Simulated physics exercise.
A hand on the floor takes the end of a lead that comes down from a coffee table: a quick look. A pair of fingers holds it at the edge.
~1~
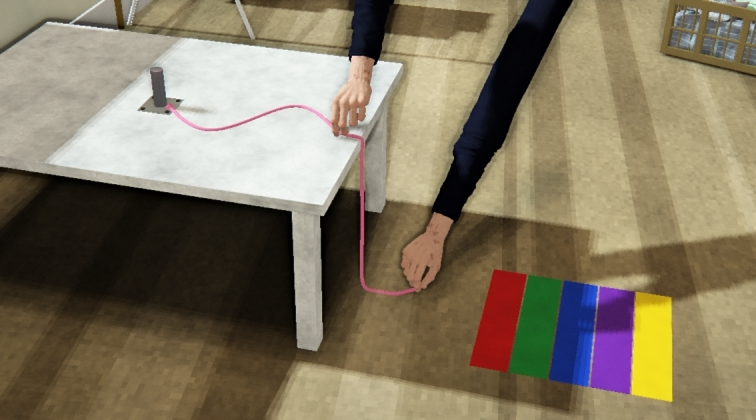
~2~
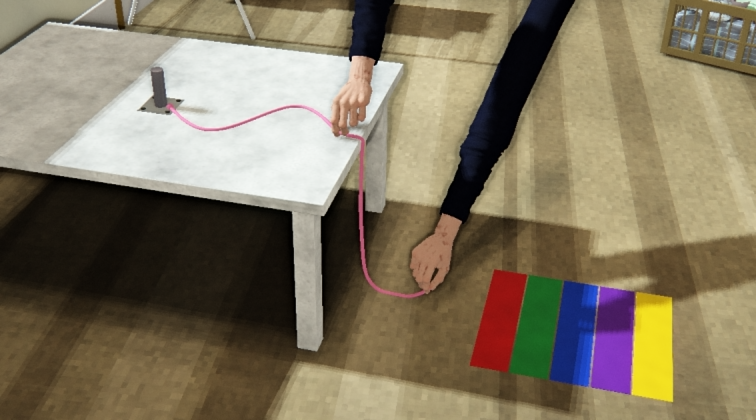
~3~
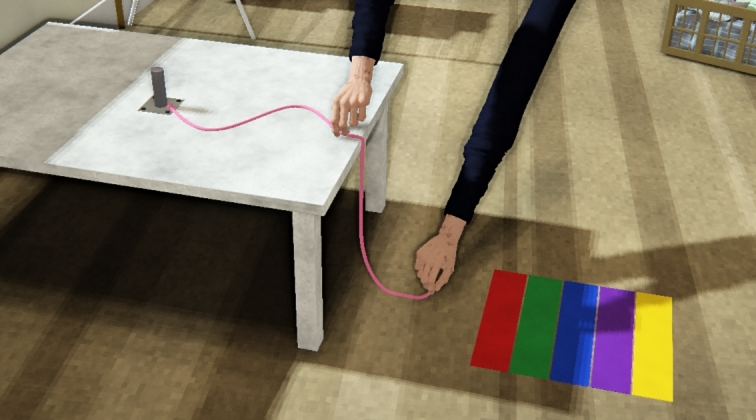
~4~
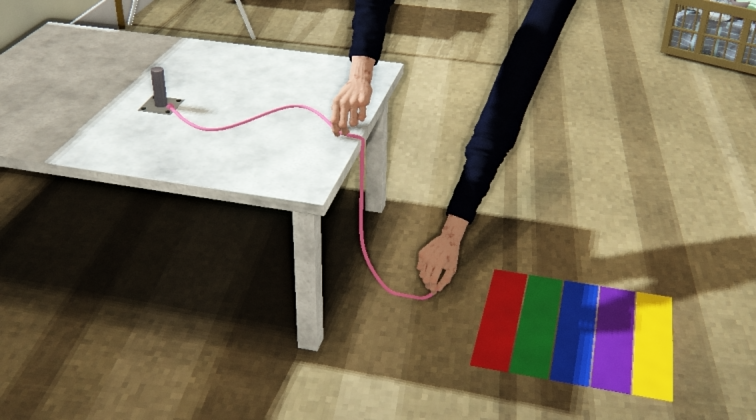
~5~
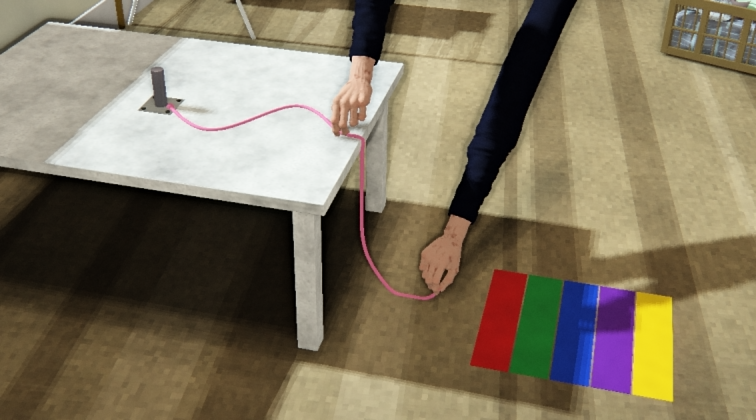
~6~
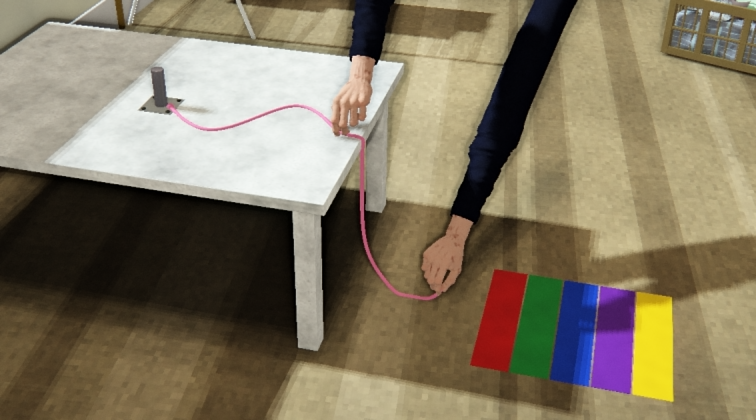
Hand near the floor drawing the end of a pink cord slightly right, another hand holding it at the table edge.
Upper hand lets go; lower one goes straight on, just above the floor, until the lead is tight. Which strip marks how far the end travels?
The purple strip.
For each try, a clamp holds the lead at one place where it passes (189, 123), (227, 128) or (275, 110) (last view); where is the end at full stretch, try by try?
It comes to rest around (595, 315), (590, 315) and (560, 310) respectively.
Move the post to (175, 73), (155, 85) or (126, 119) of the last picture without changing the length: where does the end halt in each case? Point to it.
Going through the tries, you get (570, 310), then (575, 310), then (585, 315).
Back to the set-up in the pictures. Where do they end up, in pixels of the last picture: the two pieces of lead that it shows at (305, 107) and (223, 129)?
Point one to (339, 130), point two to (248, 117).
Early on, end near (541, 307); over green.
Midway, end near (584, 314); over blue.
At the end of the slack, end near (610, 318); over purple. The purple one.
